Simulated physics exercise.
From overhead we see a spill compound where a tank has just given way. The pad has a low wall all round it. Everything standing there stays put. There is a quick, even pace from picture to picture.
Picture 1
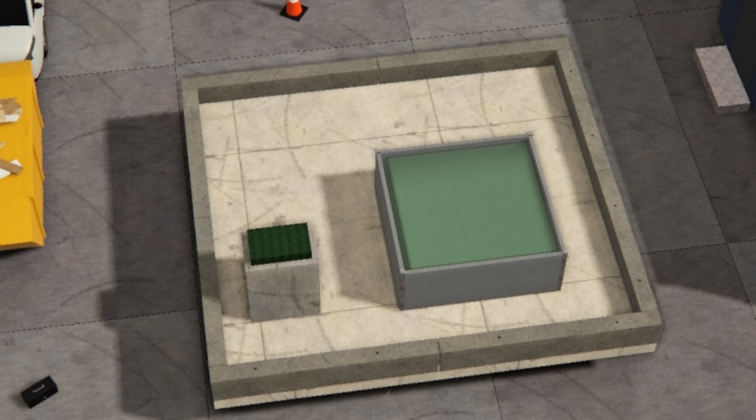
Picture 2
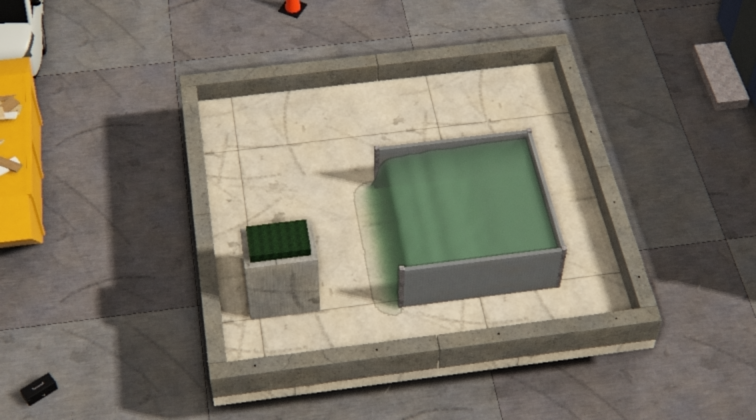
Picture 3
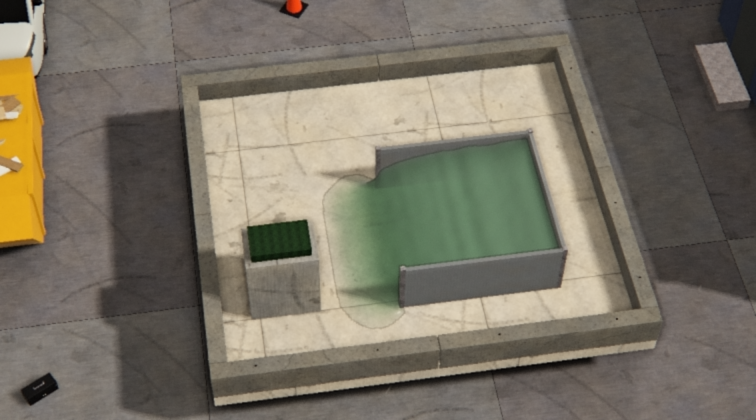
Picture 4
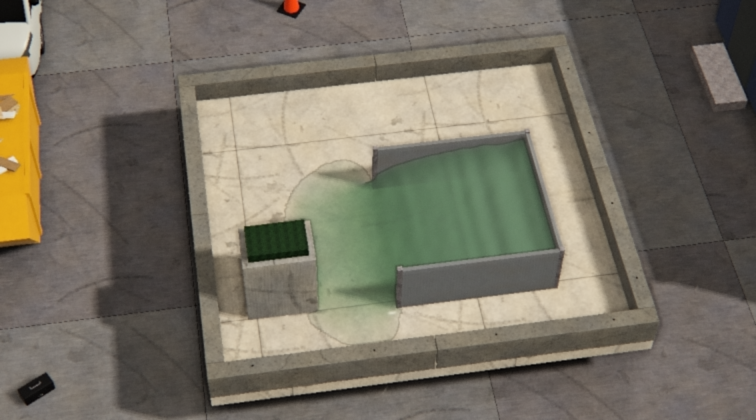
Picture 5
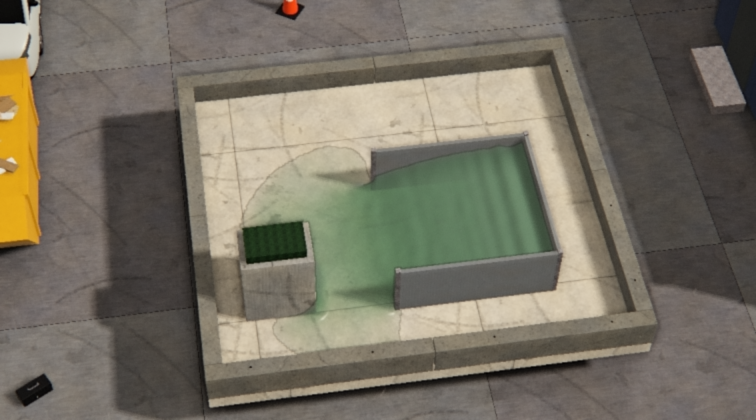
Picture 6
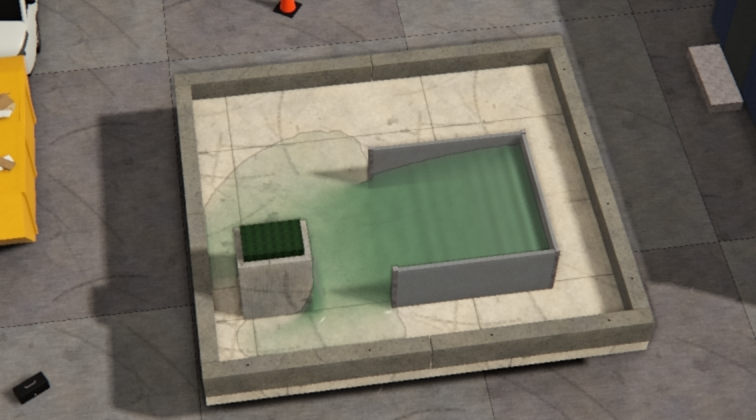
A paved spill compound ringed by a low concrete wall is seen from overhead at an angle. A grey tank of green water stands right of centre, a pale block with a dark green top sits to its left, and something yellow lies at the left edge. The tank's left side gives way and water pours out leftward, fanning across the pad and around the block, as the view shifts very slightly.
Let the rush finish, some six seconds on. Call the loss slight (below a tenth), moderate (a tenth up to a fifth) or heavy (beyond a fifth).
Slight.
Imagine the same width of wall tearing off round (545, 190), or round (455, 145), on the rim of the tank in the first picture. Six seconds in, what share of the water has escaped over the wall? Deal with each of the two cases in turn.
Note: Try one around 14 in a hundred, try two around 8.
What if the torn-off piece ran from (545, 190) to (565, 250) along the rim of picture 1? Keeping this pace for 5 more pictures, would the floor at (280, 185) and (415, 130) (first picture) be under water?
Taking the two spots in turn, the first is not reached and the second is not reached.
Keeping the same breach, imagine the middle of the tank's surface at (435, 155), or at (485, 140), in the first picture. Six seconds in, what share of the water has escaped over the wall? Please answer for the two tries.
About 8 per cent for the first and about 4 per cent for the second.
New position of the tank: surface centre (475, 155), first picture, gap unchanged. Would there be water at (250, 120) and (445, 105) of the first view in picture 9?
Well, first point drenched, second point left untouched.
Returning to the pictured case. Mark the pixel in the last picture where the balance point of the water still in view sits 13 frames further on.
Near (323, 236).
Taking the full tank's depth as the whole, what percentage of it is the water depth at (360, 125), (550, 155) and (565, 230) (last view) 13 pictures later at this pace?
0, 0 and 0 in a hundred, in turn.
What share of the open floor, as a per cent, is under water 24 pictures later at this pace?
I make it 95 per cent.
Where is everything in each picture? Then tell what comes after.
In the first frame, still water in the water tank at (469, 205).
In the second frame, the front is at (398, 311), out from the gap at (391, 234).
In the third frame, water pours out at (391, 235) and has run to (374, 322).
In the fourth frame, the front is at (346, 336), out from the gap at (388, 236).
In the fifth frame, the front is at (300, 347), out from the gap at (387, 239).
In the sixth frame, water pours out at (384, 237) and has run to (206, 216).
A moment on, water covers 35 % of the floor; the low wall has let 0 % over.
Next, water covers 40 % of the floor; the low wall has let 1 % over.
Then, water covers 50 % of the floor; the low wall has let 3 % over.
Later, water covers 80 % of the floor; the low wall has let 6 % over.
In the end, water covers 85 % of the floor; the low wall has let 6 % over.
